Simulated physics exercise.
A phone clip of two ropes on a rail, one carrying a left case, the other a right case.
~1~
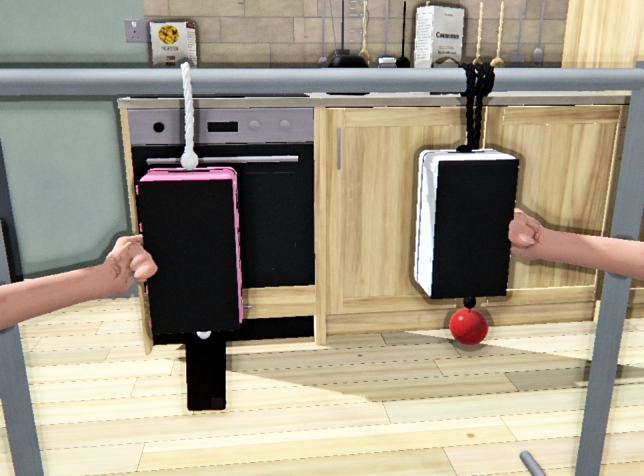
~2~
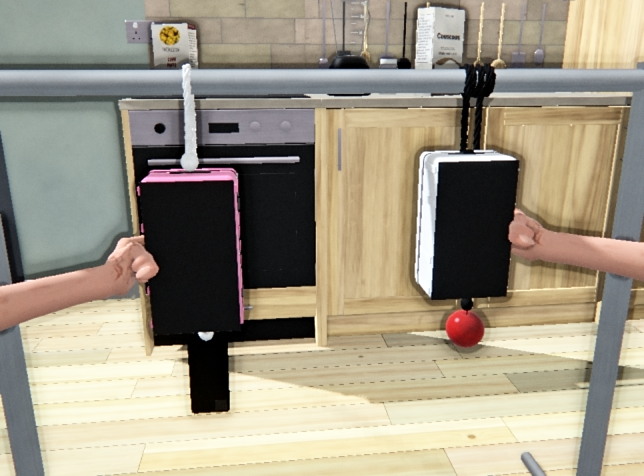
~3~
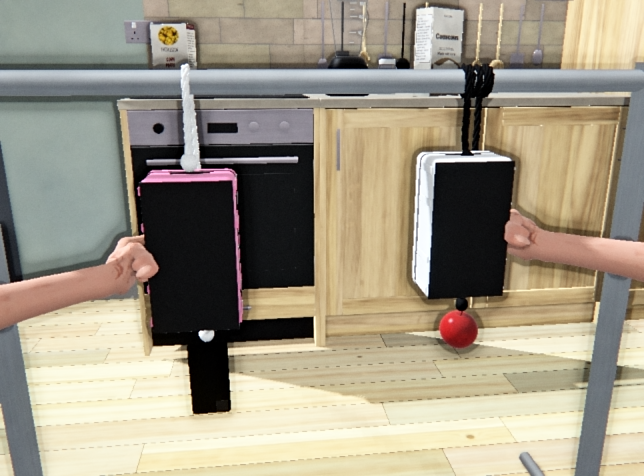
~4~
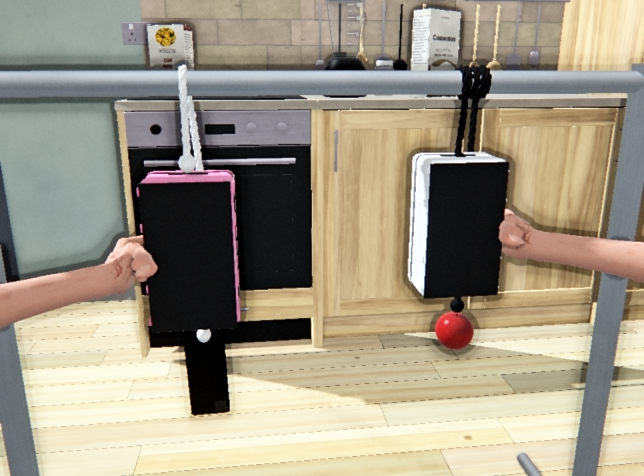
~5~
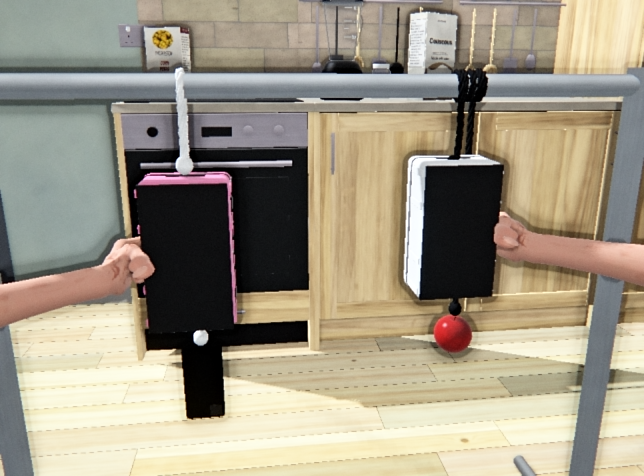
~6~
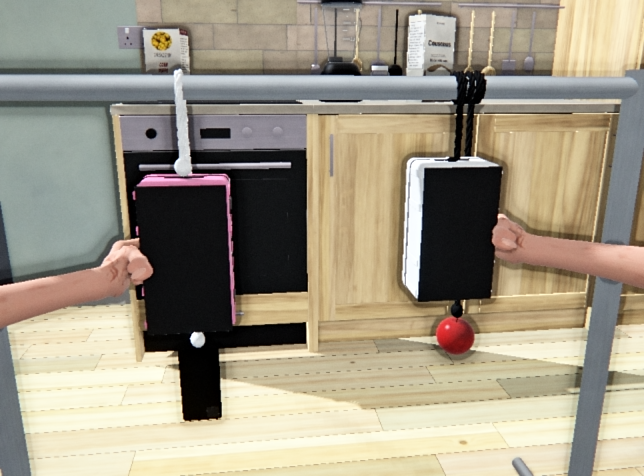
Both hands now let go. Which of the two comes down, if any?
In the end the left case pulls its rope through and the right case stays hanging.
Then, 0.52 s on from there, left case dropping; right case off the floor near (453, 238).
Then, 0.86 s on from there, left case on the floor; right case off the floor near (453, 238).
In the end, left case on the floor; right case off the floor near (453, 235). The left case runs down to the floor and the right case is held.
